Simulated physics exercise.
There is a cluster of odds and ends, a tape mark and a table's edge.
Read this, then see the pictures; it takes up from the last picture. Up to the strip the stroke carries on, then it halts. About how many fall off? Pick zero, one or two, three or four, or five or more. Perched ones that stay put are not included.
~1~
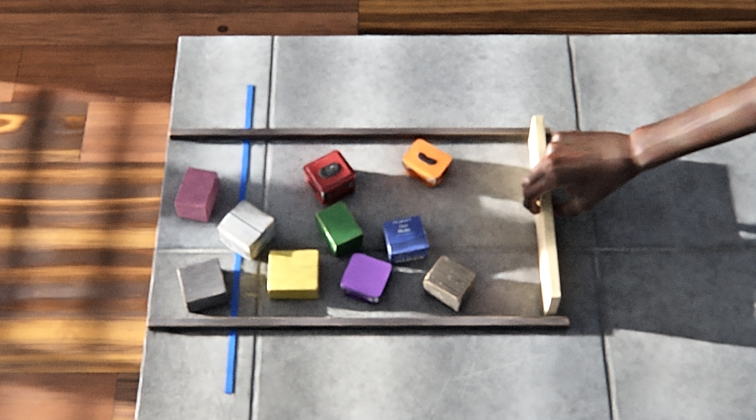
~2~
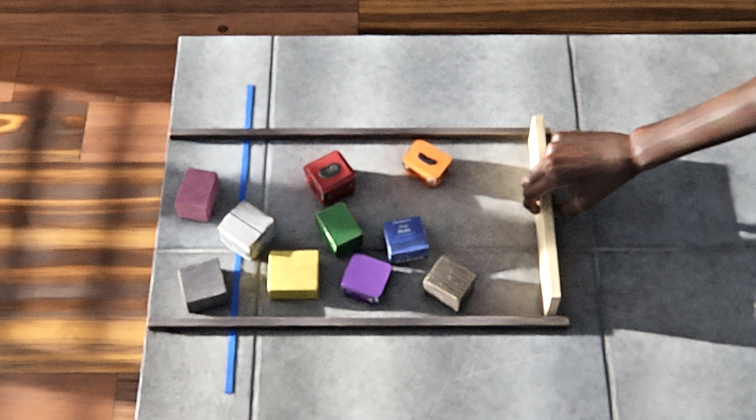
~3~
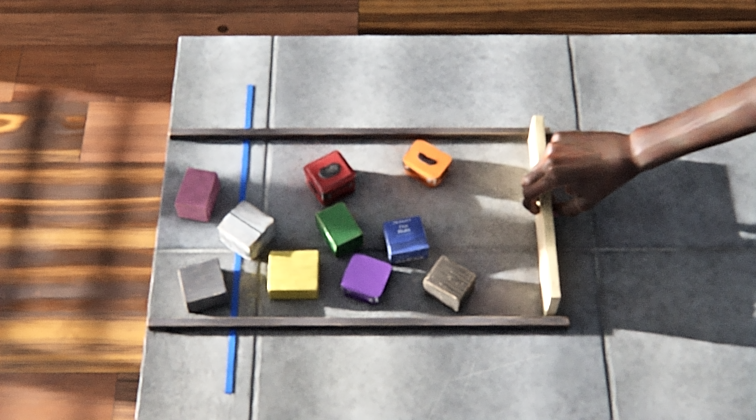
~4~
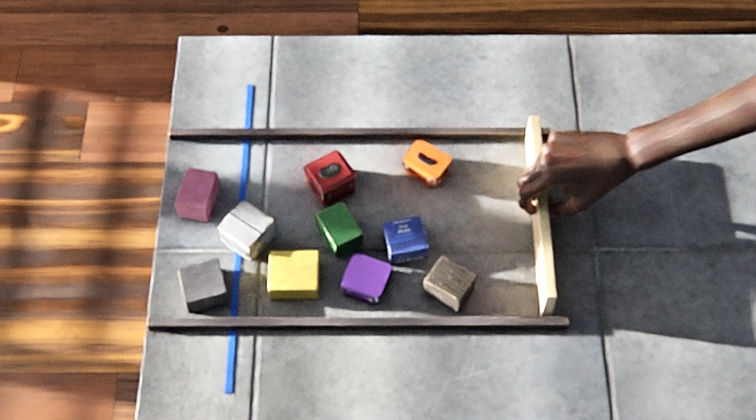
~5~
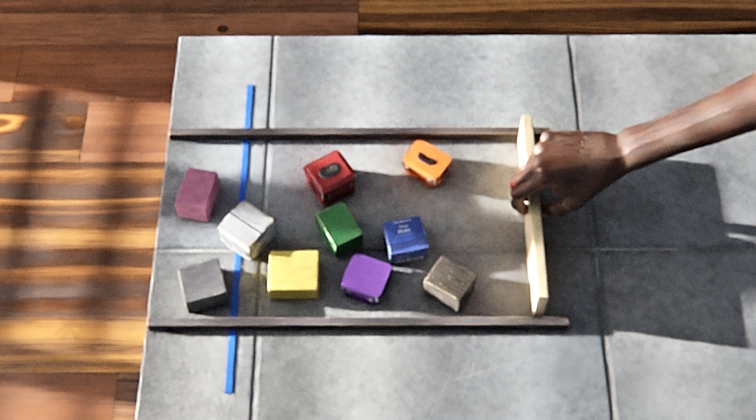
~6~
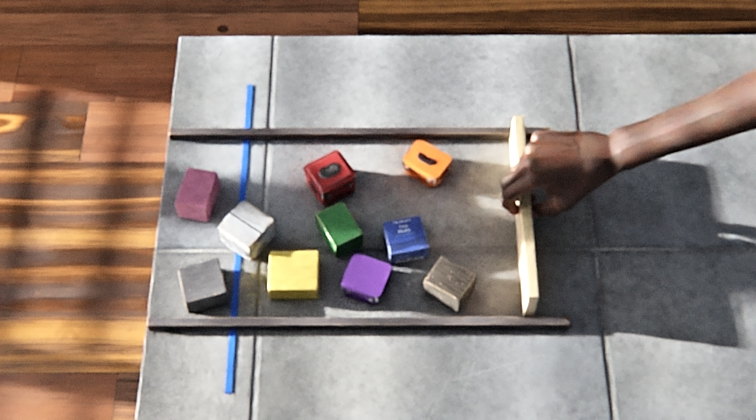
Three or four fall off.
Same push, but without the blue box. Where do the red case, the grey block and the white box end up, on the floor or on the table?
The red case remains - the grey block ends up below - the white box remains.
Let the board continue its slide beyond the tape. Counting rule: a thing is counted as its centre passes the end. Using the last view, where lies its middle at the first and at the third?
The first one at (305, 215), the next at (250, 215).
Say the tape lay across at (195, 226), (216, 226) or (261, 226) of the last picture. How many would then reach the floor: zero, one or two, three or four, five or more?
For each place: 5 or more; three or four; one or two.
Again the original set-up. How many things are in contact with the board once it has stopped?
The count in contact is 4.
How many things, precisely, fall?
Count of fallen: 3.
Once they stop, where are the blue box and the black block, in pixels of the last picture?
Final spots - blue box (219, 240), black block (213, 297).
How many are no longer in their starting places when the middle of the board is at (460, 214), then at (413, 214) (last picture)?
Tally at point one: 1; at point two: 4.
Soon after, none off yet; pink block at rest near (198, 194); grey block at rest near (203, 286); white box at rest near (247, 231).
At rest, the number that fall off is three or four; fallen, yellow block, white box and grey block.
